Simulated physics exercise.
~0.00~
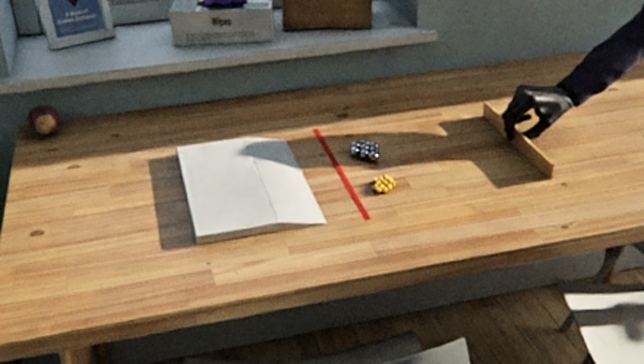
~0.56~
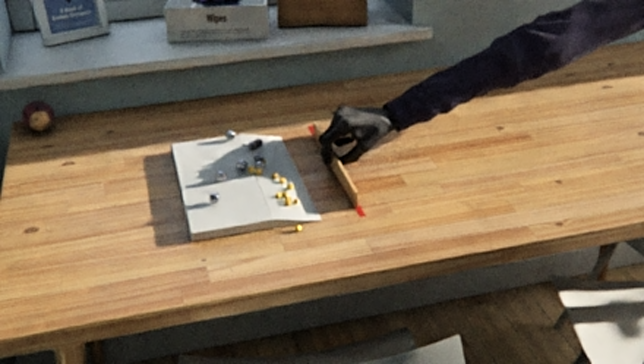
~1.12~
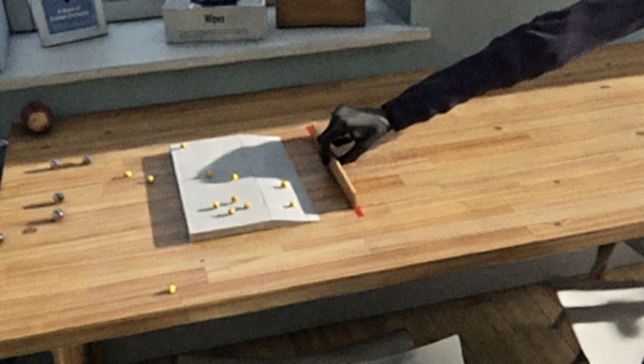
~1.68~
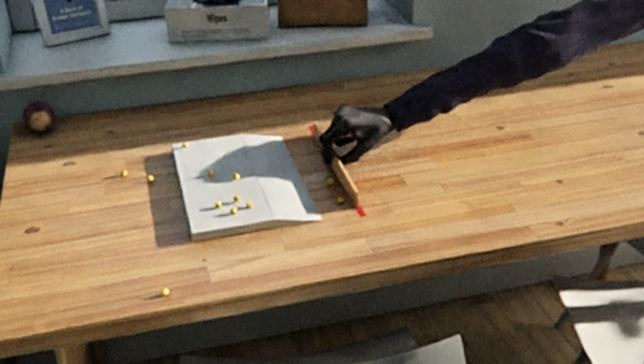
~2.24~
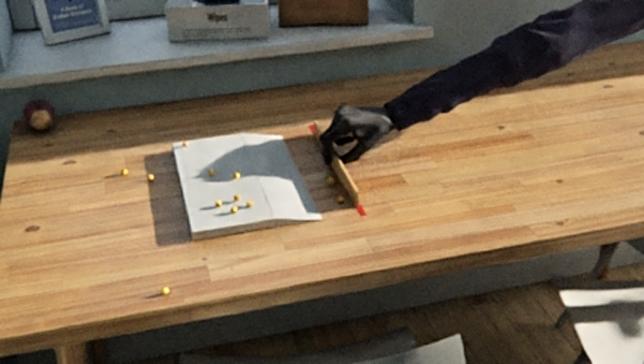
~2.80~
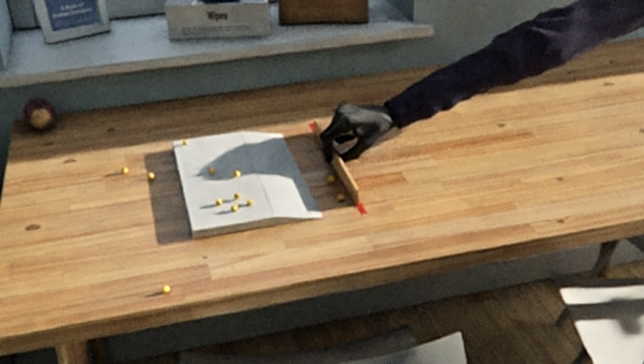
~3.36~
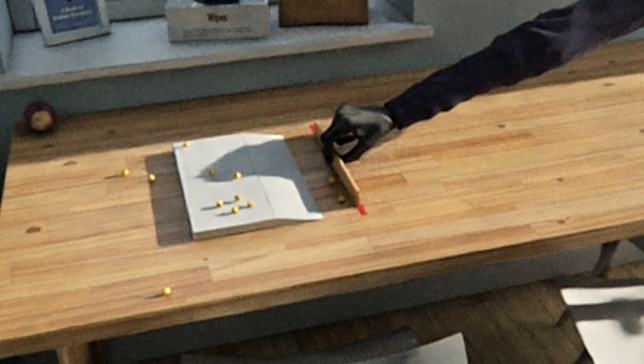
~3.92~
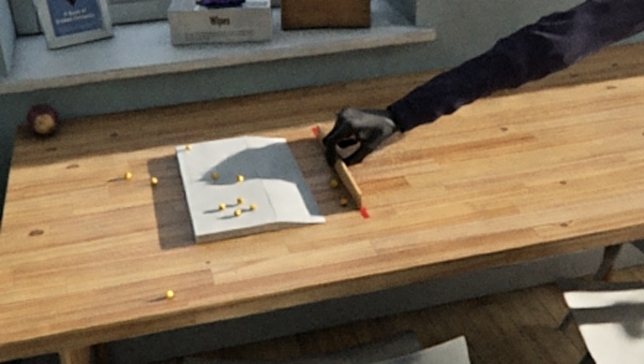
A black-gloved hand slides a strip of wood left across a wooden table toward two small clusters, one dark and silvery, one yellow, beside a red tape line. The strip stops at the tape, and the loose pieces scatter onto a pale slab with a sloping edge. The dark pieces travel over the slab and out onto the table at the left, then pass out of sight. The yellow ones spread out more slowly, and a few go beyond the slab. At the end, the hand holds still, with several yellow pieces resting on the slab, a few past it, and some back near the strip.
